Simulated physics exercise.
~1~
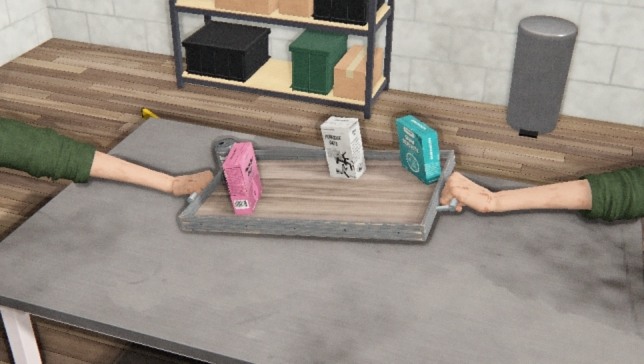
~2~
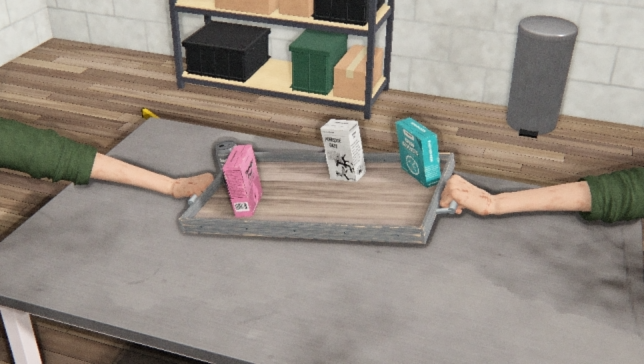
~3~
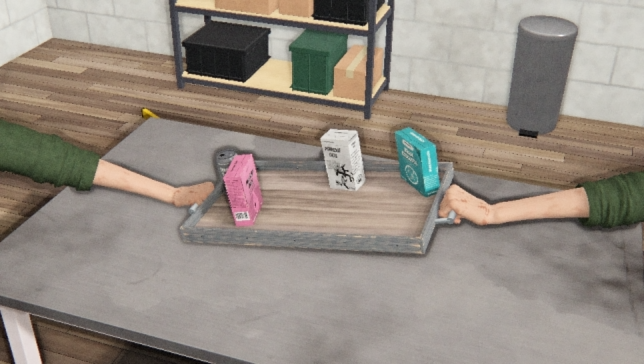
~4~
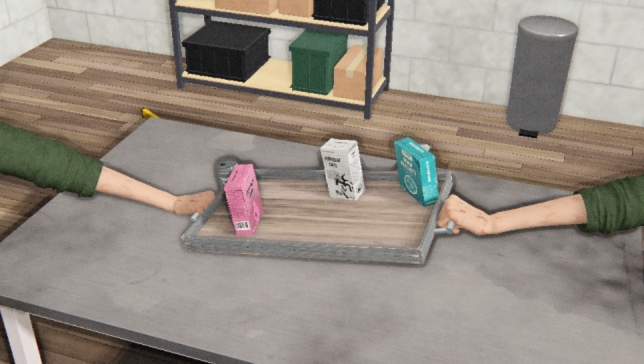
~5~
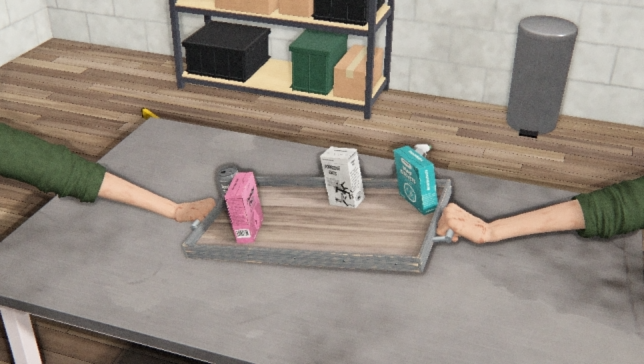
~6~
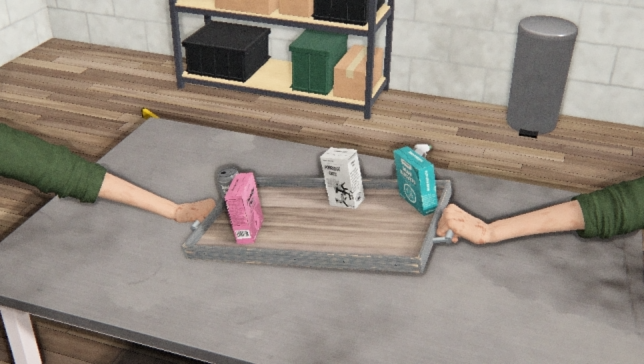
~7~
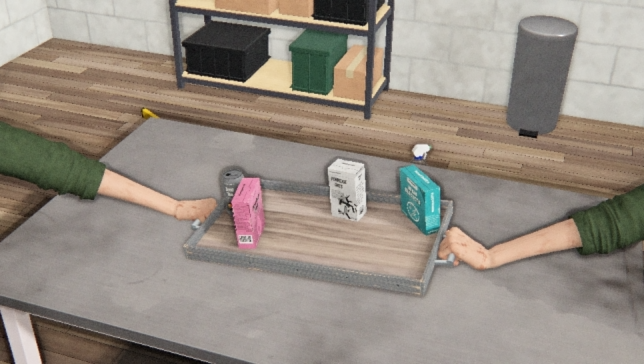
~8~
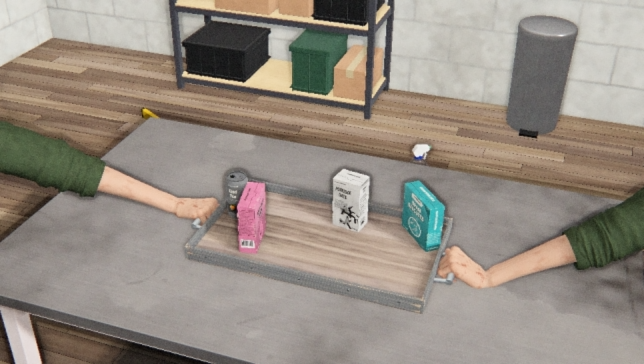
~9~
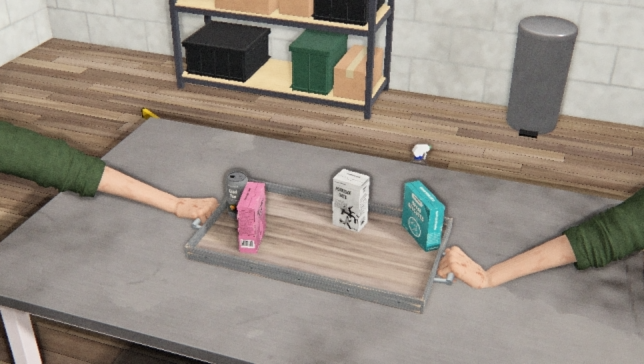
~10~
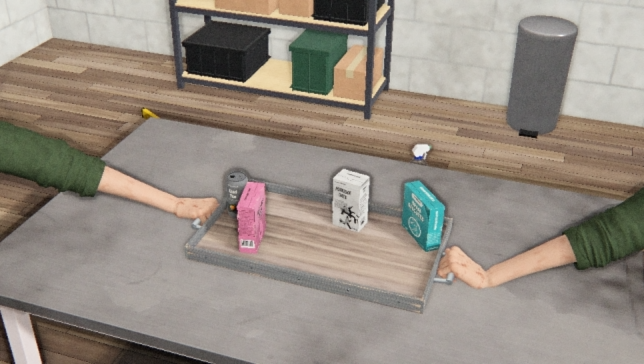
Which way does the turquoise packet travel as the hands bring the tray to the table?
The turquoise packet moves downward along with the tray.
